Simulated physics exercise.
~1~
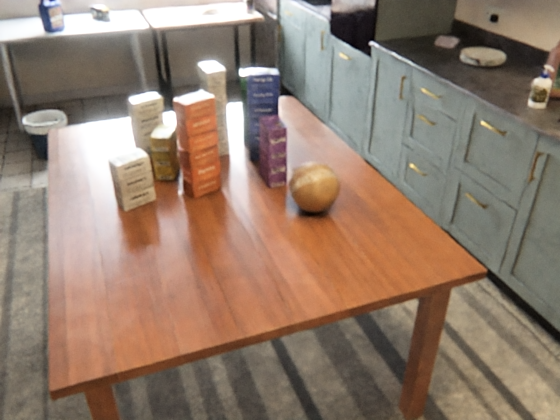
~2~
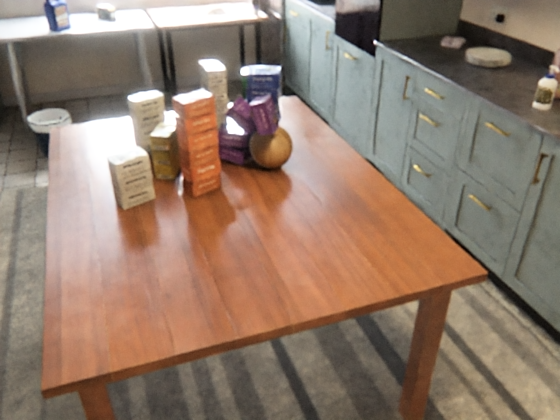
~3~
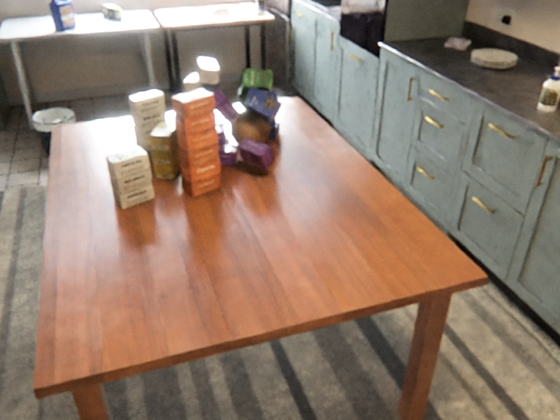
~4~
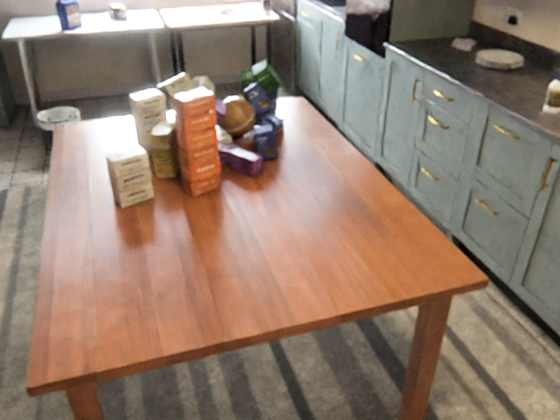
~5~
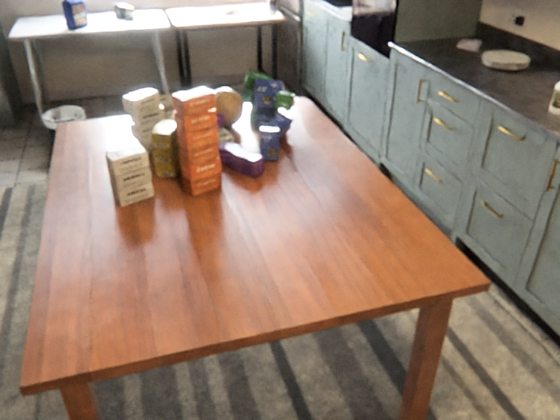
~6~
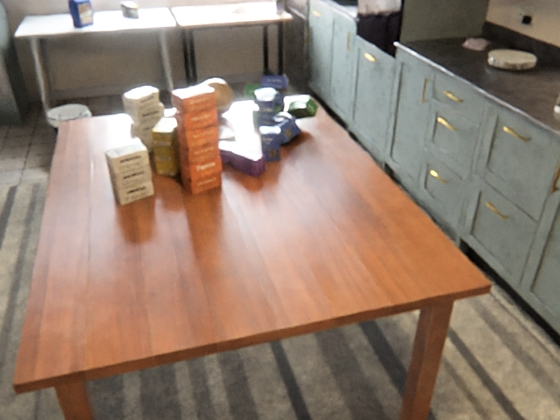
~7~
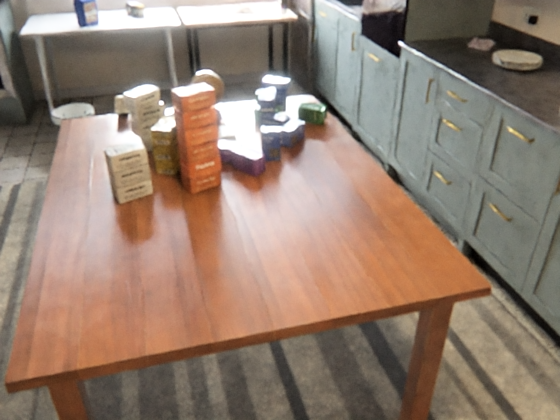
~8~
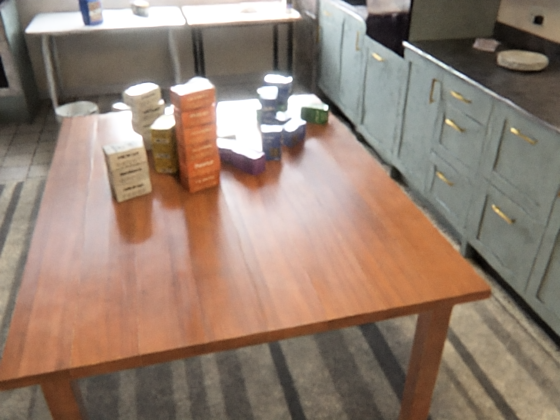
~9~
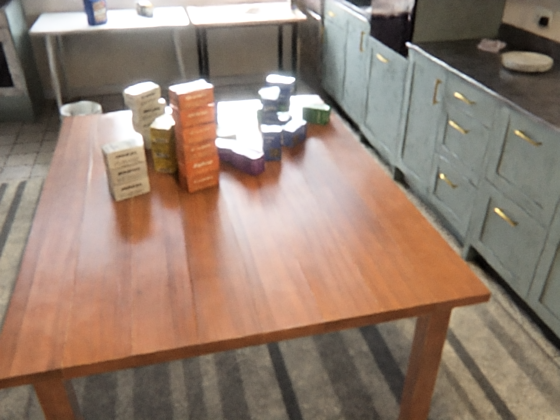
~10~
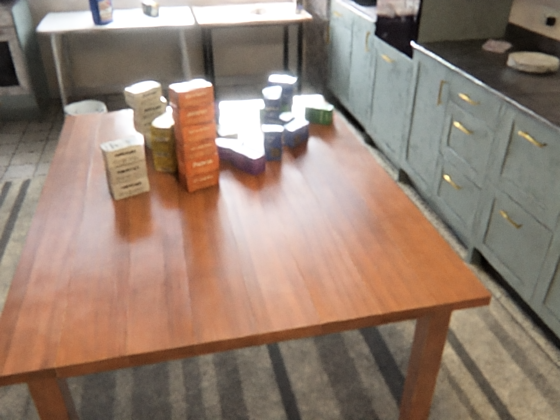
A wooden ball rolled away across the table into the stacks of small boxes, knocking over the purple, blue and green ones, then passed out of sight at the back, leaving them strewn about while the orange and yellow stacks stayed upright.
